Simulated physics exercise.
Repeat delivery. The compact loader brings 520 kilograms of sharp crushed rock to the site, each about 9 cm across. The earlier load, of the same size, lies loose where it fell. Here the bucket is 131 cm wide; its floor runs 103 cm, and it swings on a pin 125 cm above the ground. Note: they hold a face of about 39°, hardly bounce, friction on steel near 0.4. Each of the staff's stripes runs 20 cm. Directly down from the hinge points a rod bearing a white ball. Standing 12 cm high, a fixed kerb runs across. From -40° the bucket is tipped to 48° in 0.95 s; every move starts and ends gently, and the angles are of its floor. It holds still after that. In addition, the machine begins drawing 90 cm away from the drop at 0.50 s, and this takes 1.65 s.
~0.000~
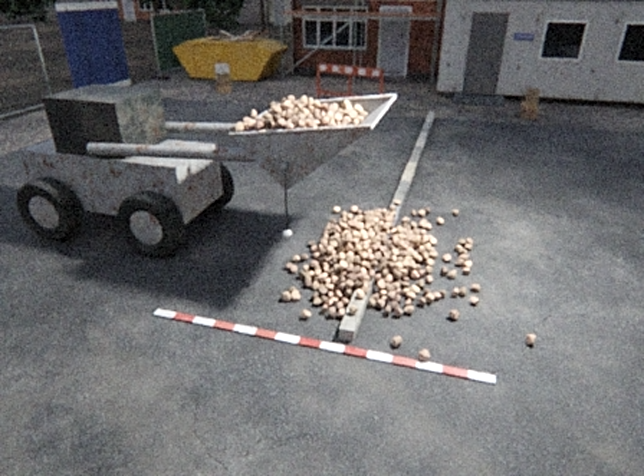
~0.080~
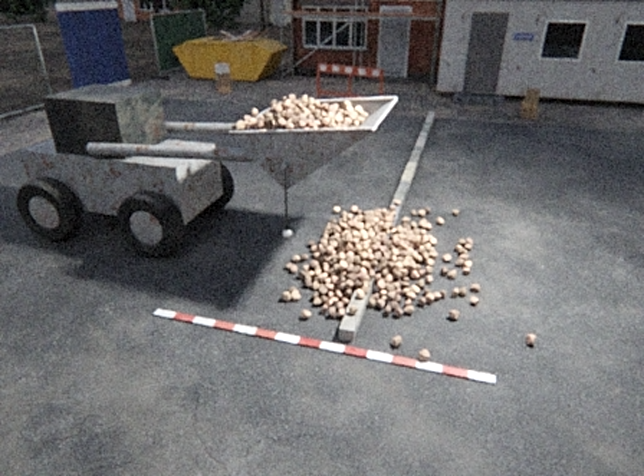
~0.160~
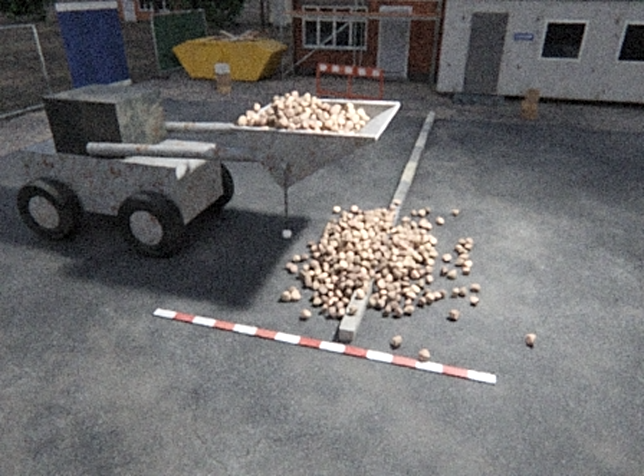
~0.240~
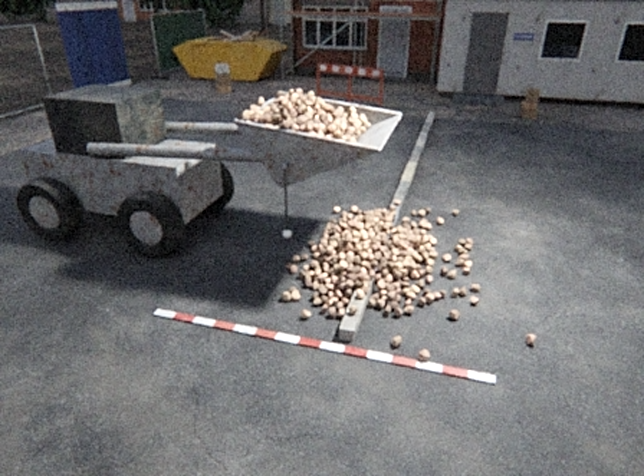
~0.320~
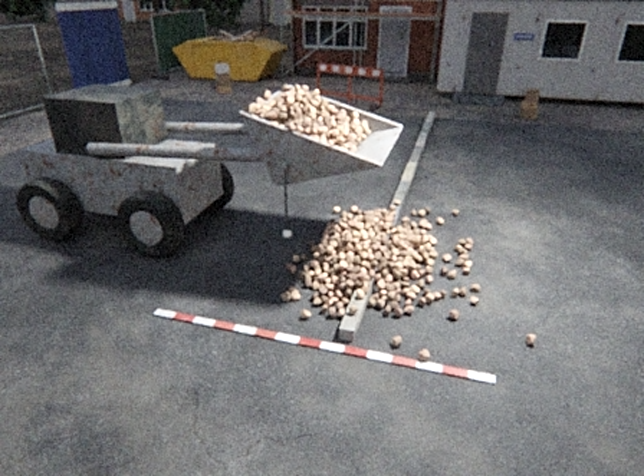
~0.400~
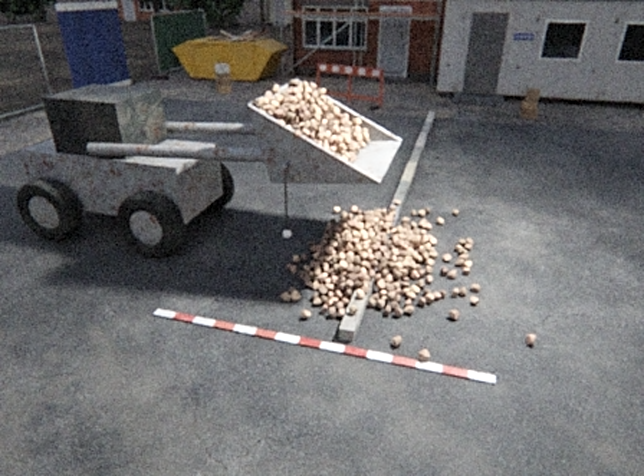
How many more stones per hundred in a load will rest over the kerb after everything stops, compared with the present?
I would say 18 per hundred.
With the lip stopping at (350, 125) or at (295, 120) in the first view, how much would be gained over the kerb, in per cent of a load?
First place about 5 %, second about 0 %.
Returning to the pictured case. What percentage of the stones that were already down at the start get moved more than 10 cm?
5 per cent.
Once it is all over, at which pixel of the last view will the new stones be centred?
They settle centred around (339, 241).
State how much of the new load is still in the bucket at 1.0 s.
It keeps some 45 percent of its load.
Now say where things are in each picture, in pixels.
In the first frame, lip at (372, 127), floor tilted -40°, highest stones at (302, 105). The earlier load is highest near (356, 232), 32 cm above ground level, 70 % on this side of the kerb, 30 % over the kerb.
In the second frame, the bucket is at -38°, its lip at (373, 130); the top of the load is at (296, 105); the stones move at 0.2 m/s on average.
In the third frame, lip at (376, 138), floor tilted -33°, highest stones at (294, 102); the stones move at 0.4 m/s on average.
In the fourth frame, lip at (379, 150), floor tilted -26°, highest stones at (292, 98); the stones move at 0.5 m/s on average.
In the fifth frame, lip at (381, 166), floor tilted -17°, highest stones at (294, 93); the stones move at 0.6 m/s on average.
In the sixth frame, the bucket is at -6°, its lip at (379, 183); the top of the load is at (297, 89); the stones move at 0.6 m/s on average.
After 0.7 s the floor is at 34°; in per cent of one load, 100 in the bucket, 71 on this side of the kerb, 30 over the kerb; the foremost stones are at (476, 278).
After 1.0 s the floor is at 48°; in per cent of one load, 43 in the bucket, 126 on this side of the kerb, 31 over the kerb; the foremost stones are at (476, 278).
After 2.6 s the floor is at 48°; in per cent of one load, 0 in the bucket, 152 on this side of the kerb, 48 over the kerb; the foremost stones are at (479, 291).
After 5.4 s the floor is at 48°; in per cent of one load, 0 in the bucket, 152 on this side of the kerb, 48 over the kerb; the foremost stones are at (479, 291). Net gain over the kerb, 18.
